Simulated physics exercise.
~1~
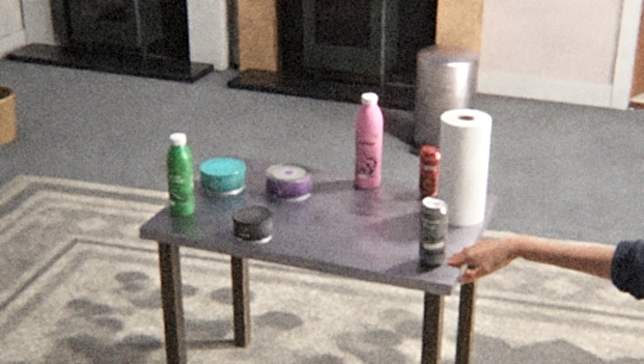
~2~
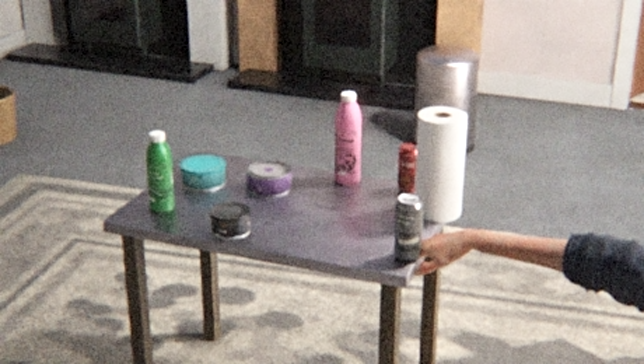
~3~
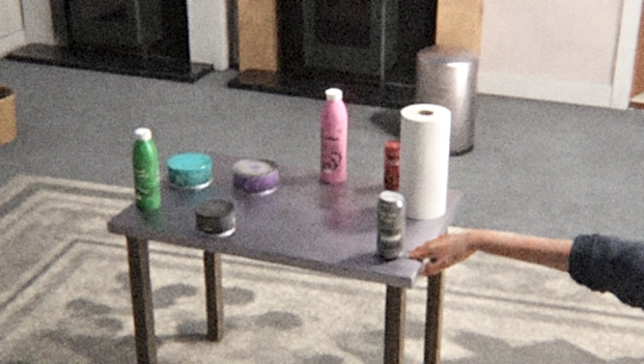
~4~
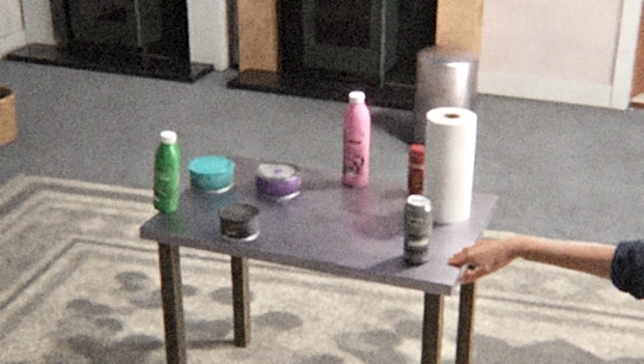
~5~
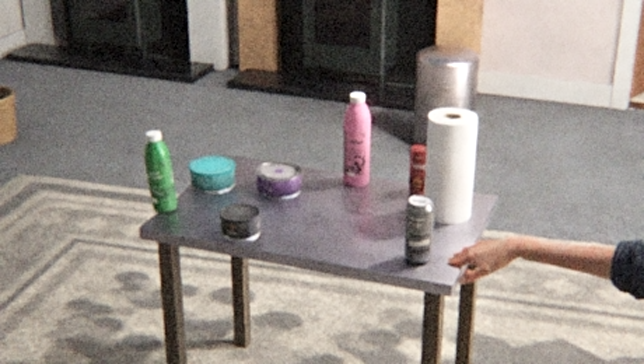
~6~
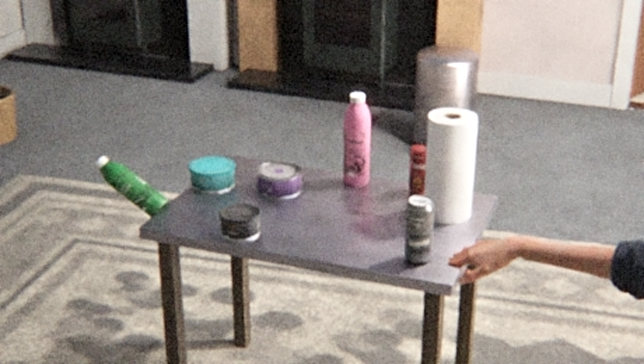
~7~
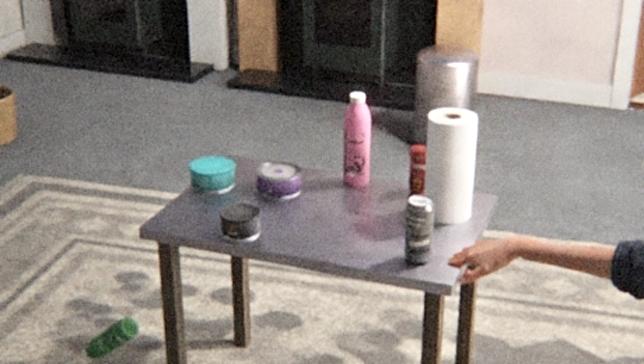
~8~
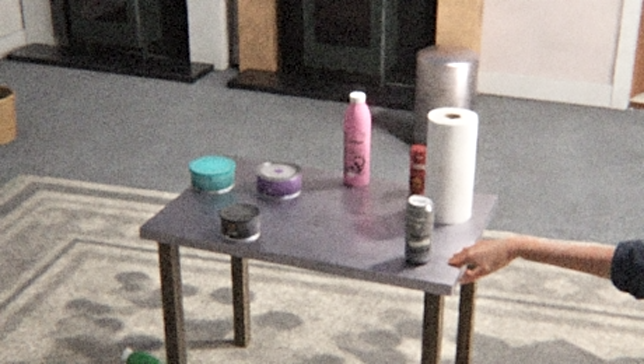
A green bottle tipped off the left edge of a small table and dropped to the floor after a hand shoved the table left and jerked it back right, while the pink bottle, paper roll, cans and tubs stayed on top.
